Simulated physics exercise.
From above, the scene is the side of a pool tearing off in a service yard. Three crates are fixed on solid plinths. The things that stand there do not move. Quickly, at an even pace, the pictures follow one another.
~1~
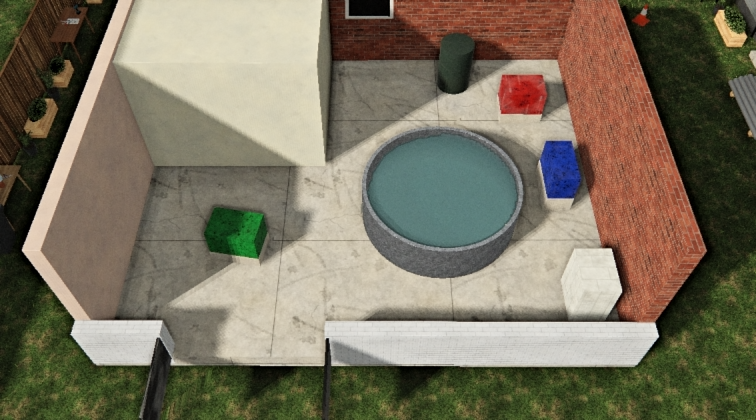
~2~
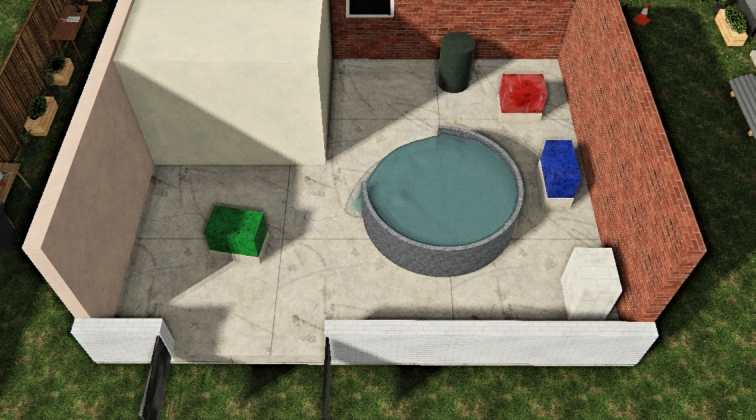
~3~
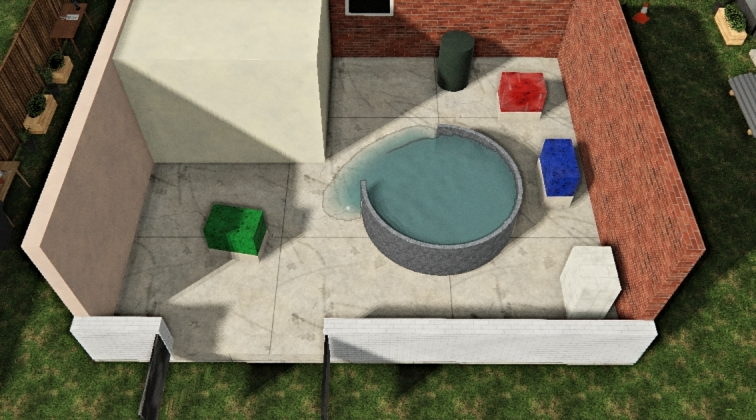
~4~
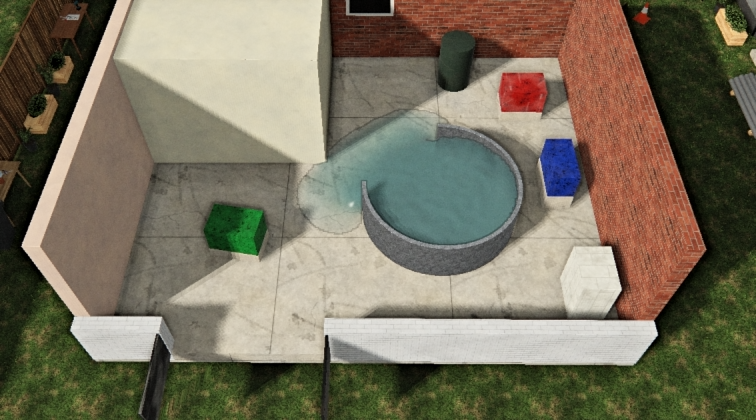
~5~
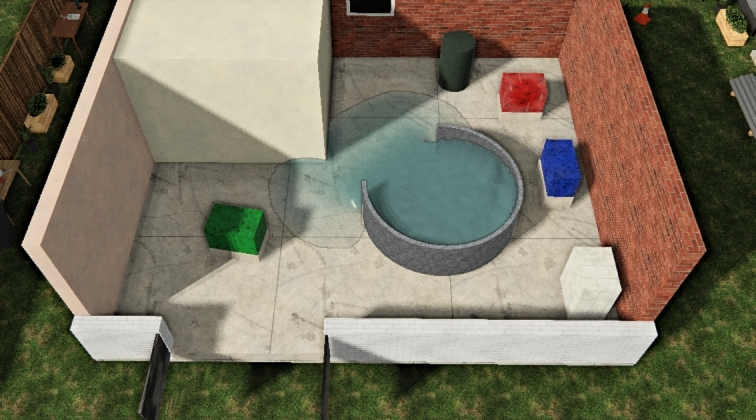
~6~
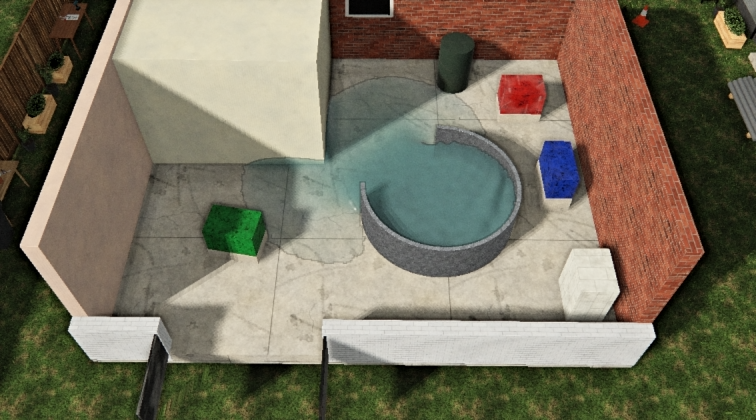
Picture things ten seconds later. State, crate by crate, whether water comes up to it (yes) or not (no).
Red crate - no; blue crate - no; green crate - no.
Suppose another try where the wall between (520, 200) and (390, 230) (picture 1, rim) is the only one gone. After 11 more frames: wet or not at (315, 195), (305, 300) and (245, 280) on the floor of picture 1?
Order as asked: Untouched, swamped, swamped.
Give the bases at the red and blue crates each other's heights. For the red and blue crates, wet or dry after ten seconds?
After the swap, red avoids the flood while blue is flooded.
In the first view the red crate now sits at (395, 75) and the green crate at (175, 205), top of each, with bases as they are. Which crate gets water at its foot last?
It is the blue one.
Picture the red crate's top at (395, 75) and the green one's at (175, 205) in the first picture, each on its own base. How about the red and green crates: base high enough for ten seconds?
As I read it, the red crate gets flooded and the green crate gets flooded.
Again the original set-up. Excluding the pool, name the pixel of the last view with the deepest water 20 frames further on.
Answer: (431, 72).
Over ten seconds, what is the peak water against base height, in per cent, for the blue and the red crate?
Some 80 and 70 % respectively.
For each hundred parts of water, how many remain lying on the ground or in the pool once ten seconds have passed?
Estimate: 90 %.
A moment on, water covers 35 % of the floor; the red crate water round its plinth, the blue crate not reached, the green crate water round its plinth.
Next, water covers 40 % of the floor; the red crate water round its plinth, the blue crate not reached, the green crate water round its plinth.
Then, water covers 60 % of the floor; the red crate water round its plinth, the blue crate water round its plinth, the green crate water round its plinth.
Later, water covers 95 % of the floor; the red crate water round its plinth, the blue crate water round its plinth, the green crate water round its plinth.
In the end, water covers 100 % of the floor; the red crate stayed above the water, the blue crate stayed above the water, the green crate stayed above the water.
